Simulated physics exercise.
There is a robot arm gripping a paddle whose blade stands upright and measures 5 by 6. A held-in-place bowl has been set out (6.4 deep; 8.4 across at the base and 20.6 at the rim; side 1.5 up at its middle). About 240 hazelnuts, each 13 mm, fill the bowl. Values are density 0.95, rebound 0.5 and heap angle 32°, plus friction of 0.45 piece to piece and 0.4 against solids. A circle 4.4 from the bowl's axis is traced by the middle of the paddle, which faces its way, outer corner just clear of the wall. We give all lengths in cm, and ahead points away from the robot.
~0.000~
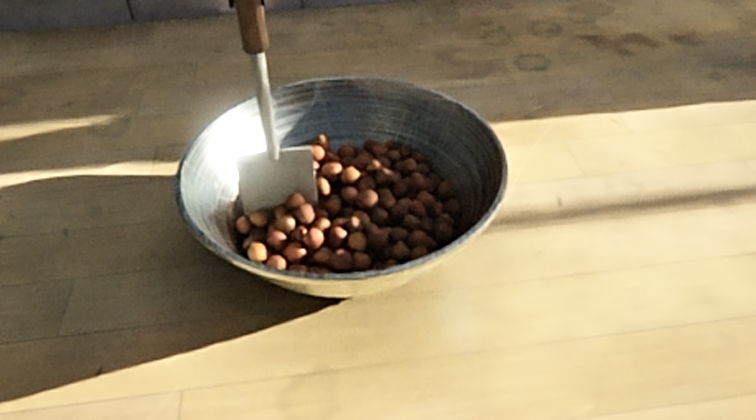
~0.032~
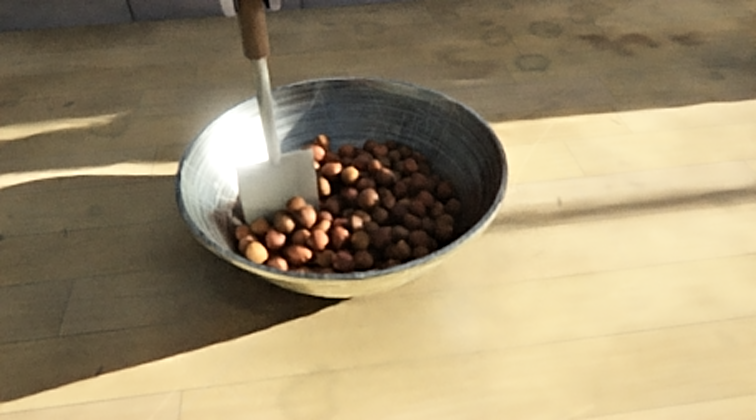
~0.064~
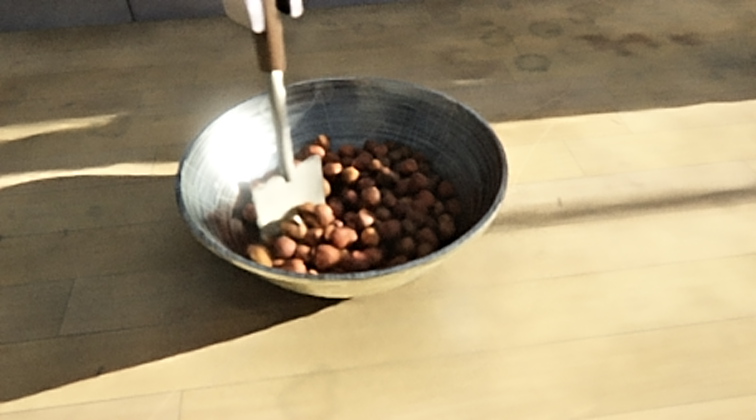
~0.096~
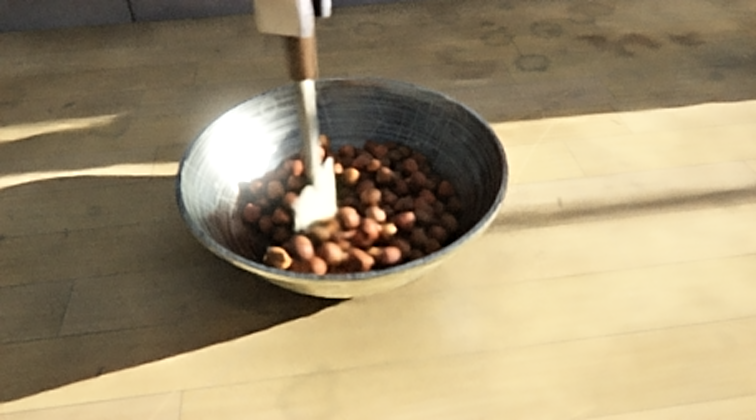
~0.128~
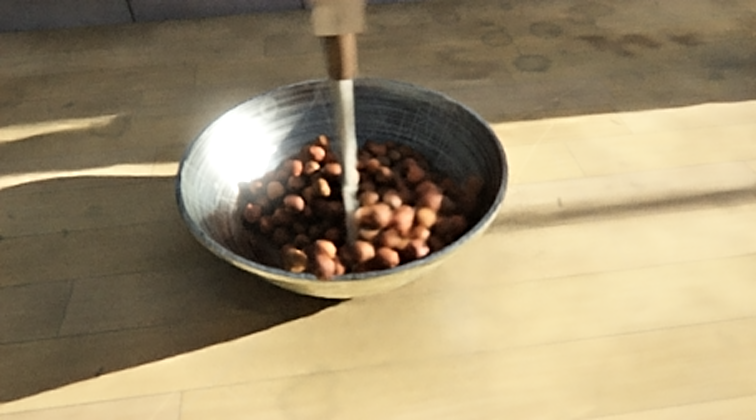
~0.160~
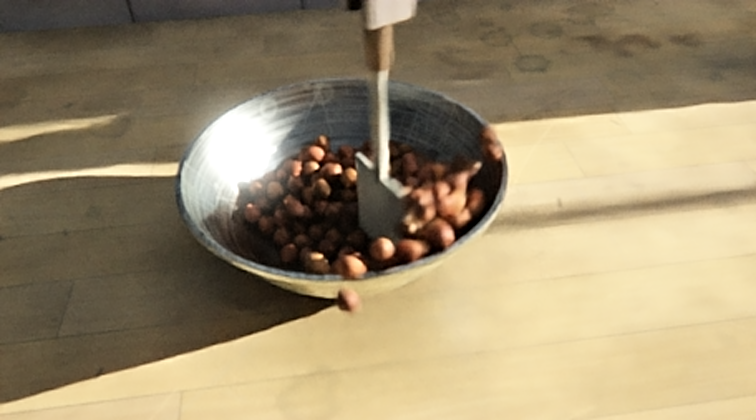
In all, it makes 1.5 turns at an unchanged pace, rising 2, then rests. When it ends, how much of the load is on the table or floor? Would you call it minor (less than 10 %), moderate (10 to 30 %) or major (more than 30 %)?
I would call it moderate.
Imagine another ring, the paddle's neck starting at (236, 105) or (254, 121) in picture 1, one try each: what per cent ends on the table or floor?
0 and 20 %.
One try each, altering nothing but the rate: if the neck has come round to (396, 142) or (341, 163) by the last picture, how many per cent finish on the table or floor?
Roughly 30 and 5 percent, in that order.
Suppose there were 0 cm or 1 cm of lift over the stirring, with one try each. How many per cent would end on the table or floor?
Some 30 and 25 per cent.
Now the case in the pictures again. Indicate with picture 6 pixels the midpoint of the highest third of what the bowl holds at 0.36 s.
Centre estimate: Approx. (310, 126) px.
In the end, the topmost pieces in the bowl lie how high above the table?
Around 5.0 cm above the table.
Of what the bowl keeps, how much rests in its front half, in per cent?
Estimate: Some 50 %.
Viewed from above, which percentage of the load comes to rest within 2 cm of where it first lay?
Something close to 10 percent, I'd say.
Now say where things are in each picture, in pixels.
In the first frame, the paddle neck at (269, 131), 0° round; upper third of the load around (351, 200), from x 245 to 450, top at y 145; 242 in the bowl.
In the second frame, the paddle neck at (270, 137), 11° round; upper third of the load around (351, 202), from x 245 to 450, top at y 145.
In the third frame, the paddle neck at (284, 152), 36° round; upper third of the load around (348, 210), from x 250 to 455, top at y 145.
In the fourth frame, the paddle neck at (312, 161), 63° round; upper third of the load around (361, 230), from x 250 to 455, top at y 145.
In the fifth frame, the paddle neck at (346, 162), 89° round; upper third of the load around (386, 224), from x 250 to 475, top at y 145; 241 in the bowl, 1 in flight or on the tool.
In the sixth frame, the paddle neck at (379, 153), 116° round; upper third of the load around (423, 207), from x 250 to 490, top at y 135; 241 in the bowl, 1 in flight or on the tool.
After 0.36 s, 279° round, highest piece 10 above the table; 211 in the bowl, 12 on the table or floor, 19 in flight or on the tool.
After 0.55 s, 82° round, highest piece 7 above the table; 201 in the bowl, 40 on the table or floor, 1 in flight or on the tool.
After 0.85 s, 180° round, highest piece 5 above the table; 200 in the bowl, 42 on the table or floor.
After 1.55 s, 180° round, highest piece 5 above the table; 200 in the bowl, 42 on the table or floor.
In the end, 200 in the bowl, 42 on the table or floor. That is 17 % on the table or floor.
